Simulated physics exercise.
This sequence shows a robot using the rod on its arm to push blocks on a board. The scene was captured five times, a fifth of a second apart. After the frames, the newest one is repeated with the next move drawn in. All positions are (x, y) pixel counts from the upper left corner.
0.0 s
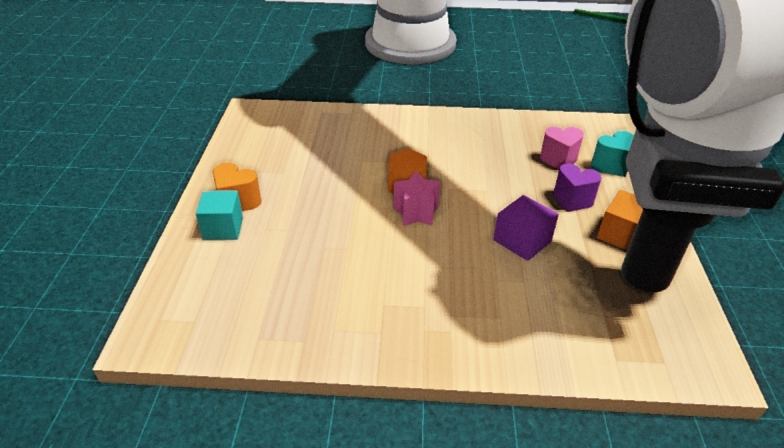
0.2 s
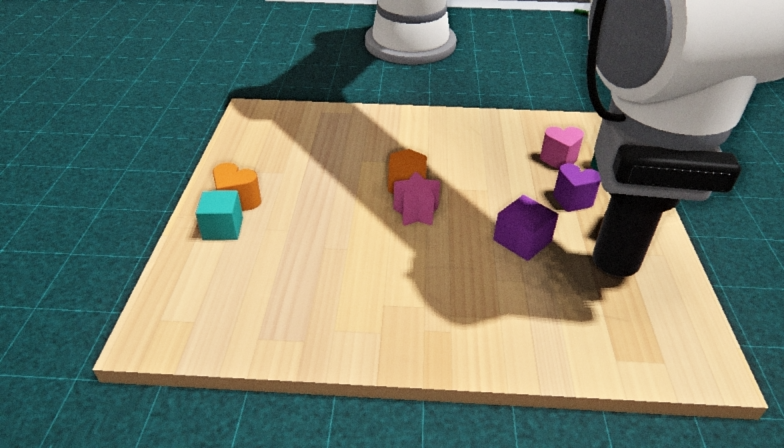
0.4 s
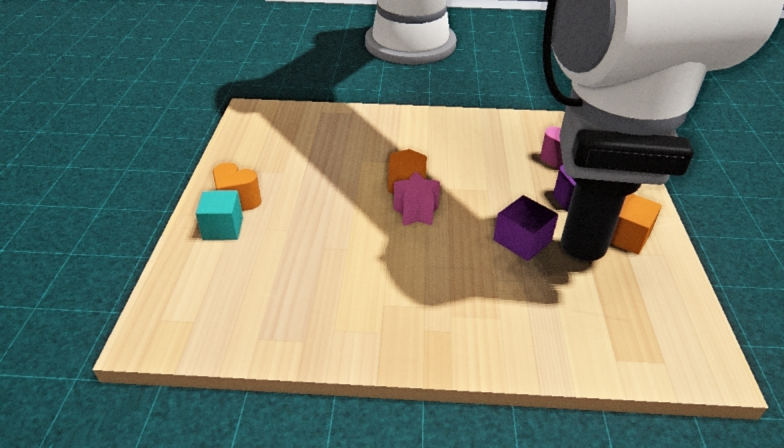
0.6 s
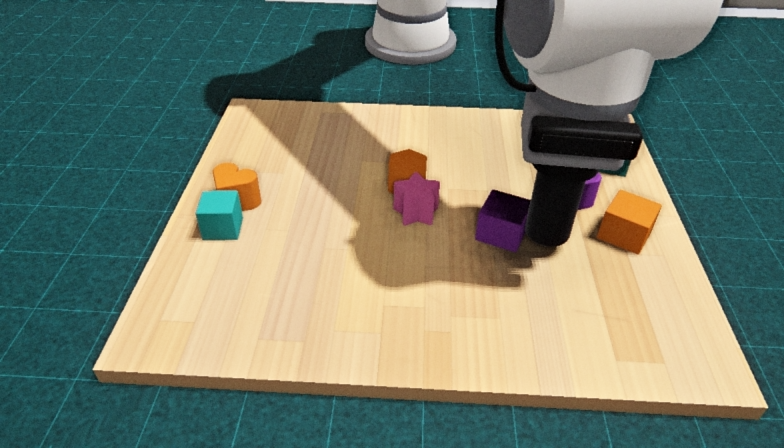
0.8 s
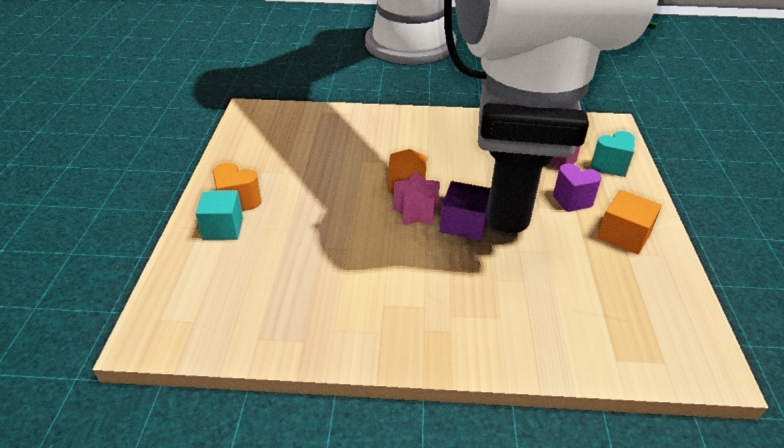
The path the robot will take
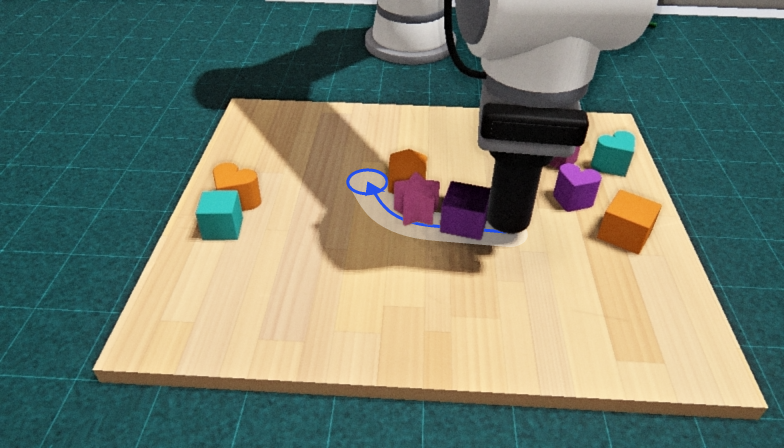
On a wooden board scattered with colourful blocks, a robot arm moved its black rod left from the right side, met the dark purple block, and pushed it left toward the pink star block.
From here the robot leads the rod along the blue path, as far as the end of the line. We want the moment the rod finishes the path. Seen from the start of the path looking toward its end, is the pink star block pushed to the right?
No
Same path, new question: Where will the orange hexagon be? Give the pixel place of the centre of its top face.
Put as a pixel place, it's (402, 146).
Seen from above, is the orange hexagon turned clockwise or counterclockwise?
Turns clockwise.
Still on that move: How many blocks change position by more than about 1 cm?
Displaced: Three or more.
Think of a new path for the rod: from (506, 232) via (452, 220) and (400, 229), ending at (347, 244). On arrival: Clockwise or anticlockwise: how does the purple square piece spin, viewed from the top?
Clockwise.
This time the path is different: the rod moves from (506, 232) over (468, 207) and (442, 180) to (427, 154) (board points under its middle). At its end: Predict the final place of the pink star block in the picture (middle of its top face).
I'd say the pink star block ends with its top centre at (379, 185).
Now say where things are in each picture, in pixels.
In the first frame, rod tip at (645, 277); block tops, orange hexagon at (408, 160); pink star block at (418, 185); purple square piece at (529, 213); purple heart block at (580, 174).
In the second frame, rod at (616, 262); blocks unchanged.
In the third frame, rod at (583, 247); blocks unchanged.
In the fourth frame, rod at (547, 233); purple square piece at (507, 206).
In the fifth frame, rod at (508, 221); orange hexagon at (408, 160); pink star block at (418, 185); purple square piece at (467, 196); purple heart block at (580, 174).
Path on the board, from (506, 232) by way of (446, 227) and (392, 213) to (367, 182).
On the path given first. One third of the way, rod at (447, 216); orange hexagon at (402, 157), turned 25° clockwise; pink star block at (370, 177); purple square piece at (408, 189).
Two thirds of the way, rod at (391, 201); orange hexagon at (402, 157), turned 25° clockwise; pink star block at (320, 162), turned 15° clockwise; purple square piece at (353, 174), turned 15° clockwise.
At the end, rod at (367, 171); orange hexagon at (402, 146), turned 85° clockwise; pink star block at (287, 156), turned 20° anticlockwise; purple square piece at (327, 155), turned 20° anticlockwise; purple heart block in place.
